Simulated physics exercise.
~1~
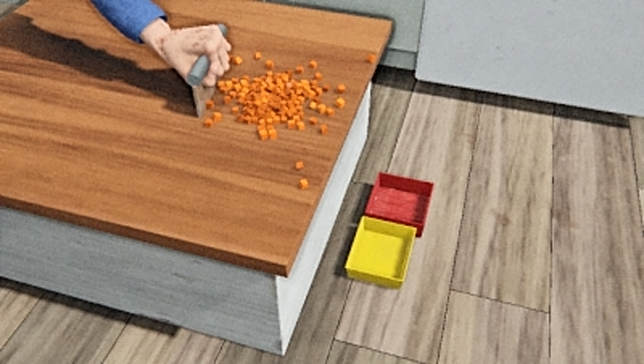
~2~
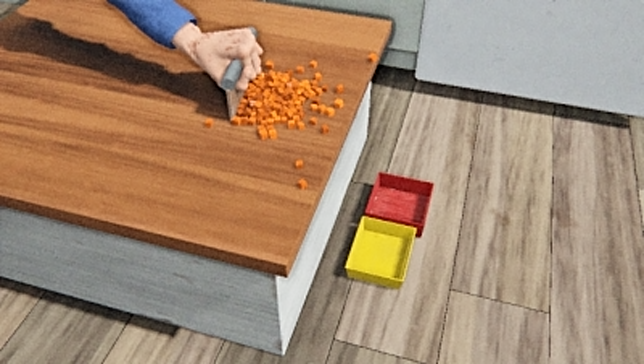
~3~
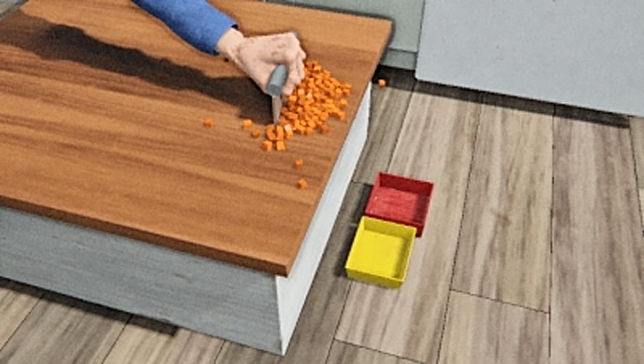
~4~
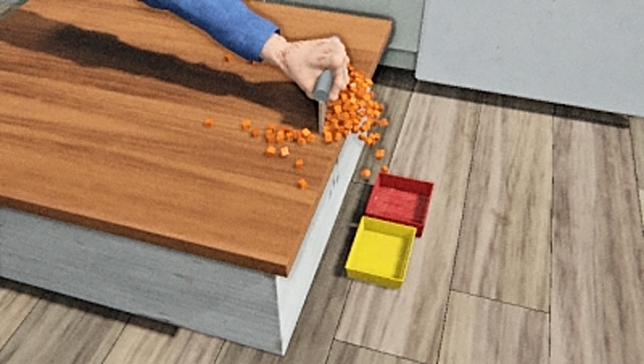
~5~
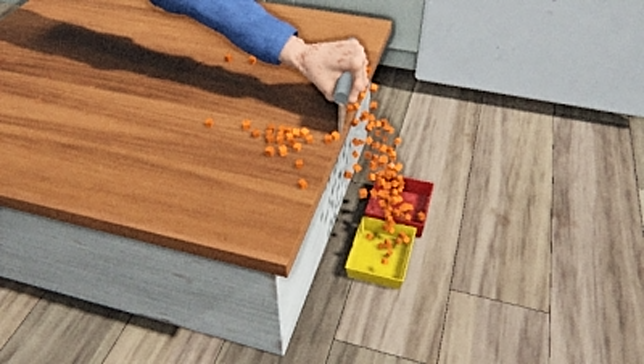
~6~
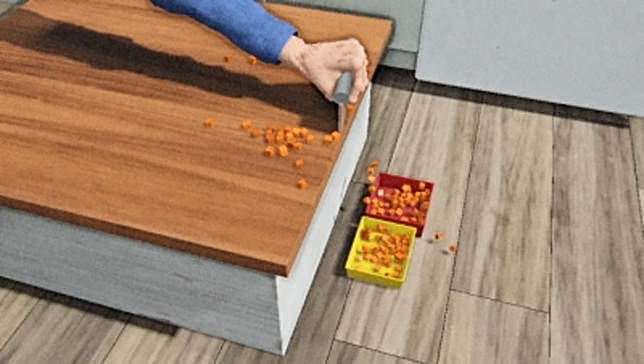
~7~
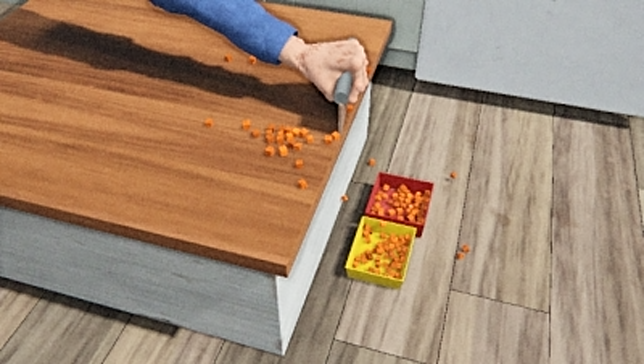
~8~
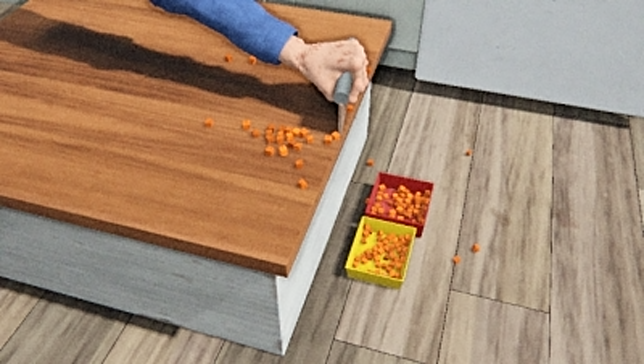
A hand in a blue sleeve pushed a pile of small orange carrot cubes rightward across a wooden tabletop with a scraper, stopping at the edge as many tumbled into red and yellow tins below, while some stayed on top and a few landed on the floor.
